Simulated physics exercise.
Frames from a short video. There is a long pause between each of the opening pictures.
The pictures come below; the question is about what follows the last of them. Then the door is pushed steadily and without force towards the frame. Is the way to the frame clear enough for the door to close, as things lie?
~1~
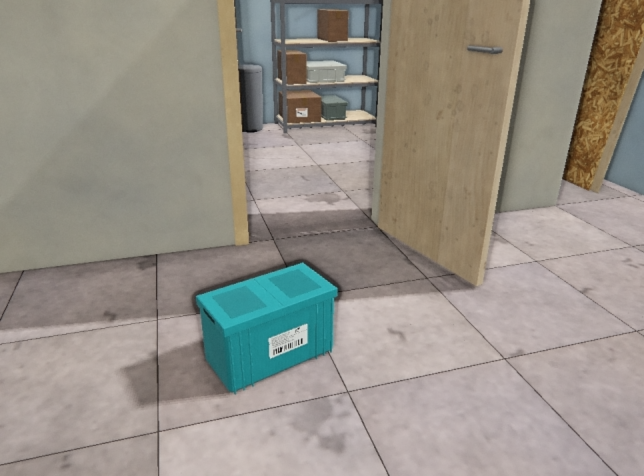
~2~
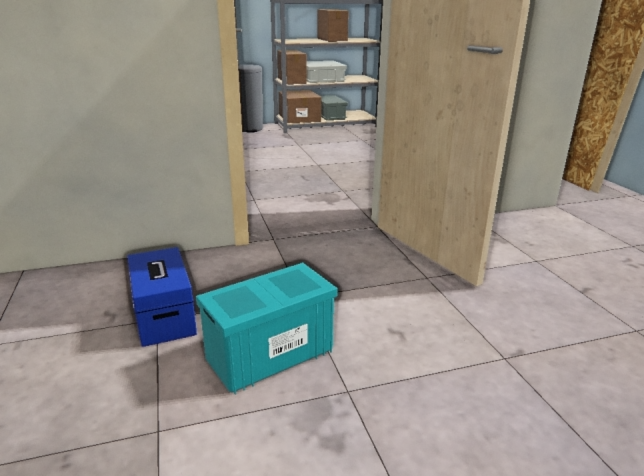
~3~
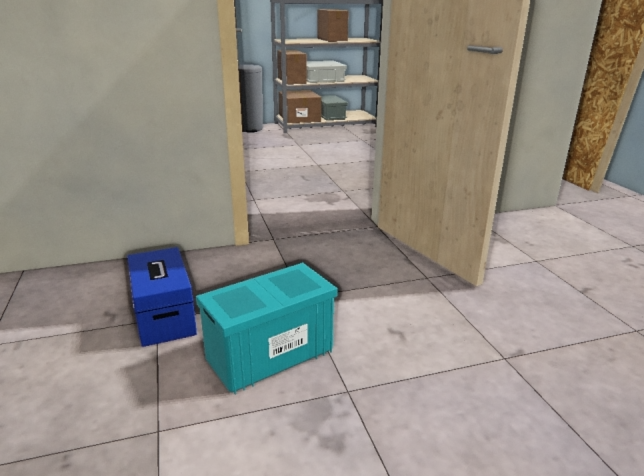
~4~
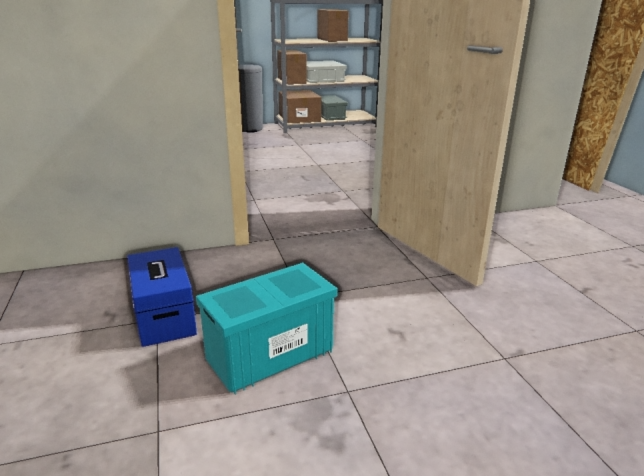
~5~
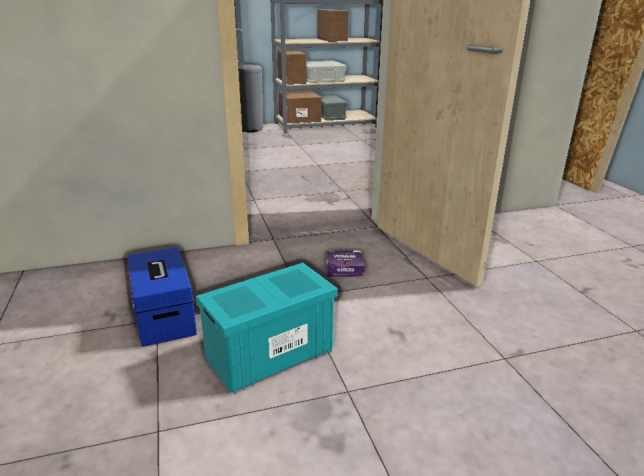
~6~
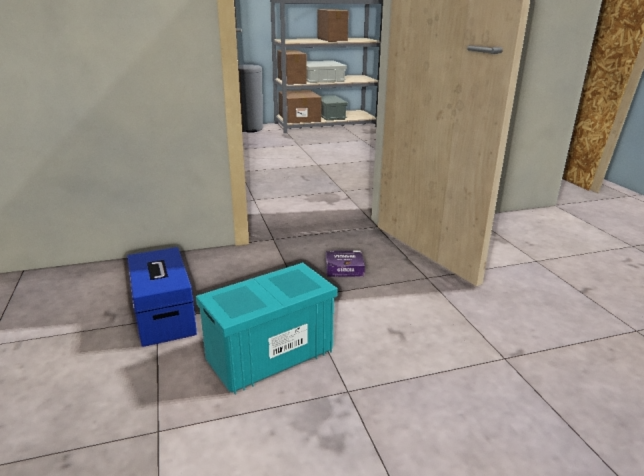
Most likely it will sit flush in the frame.
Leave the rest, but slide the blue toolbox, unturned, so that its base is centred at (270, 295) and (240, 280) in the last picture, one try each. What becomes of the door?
Try one: Swings all the way; try two: Swings all the way.
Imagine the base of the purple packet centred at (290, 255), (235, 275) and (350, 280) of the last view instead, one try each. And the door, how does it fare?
Try 1: Door ends up flush. Try 2: Door ends up flush. Try 3: Door stays partly open.
Then, 1.40 s after the last picture, door at 53°; purple packet slid a little near (332, 260).
Then, 2.00 s after the last picture, door at 20°; purple packet slid well along near (291, 242).
At rest, door at 0°; moved from the start, purple packet; the other 2 in place. Seen from the same camera at the end, purple packet near (278, 224).
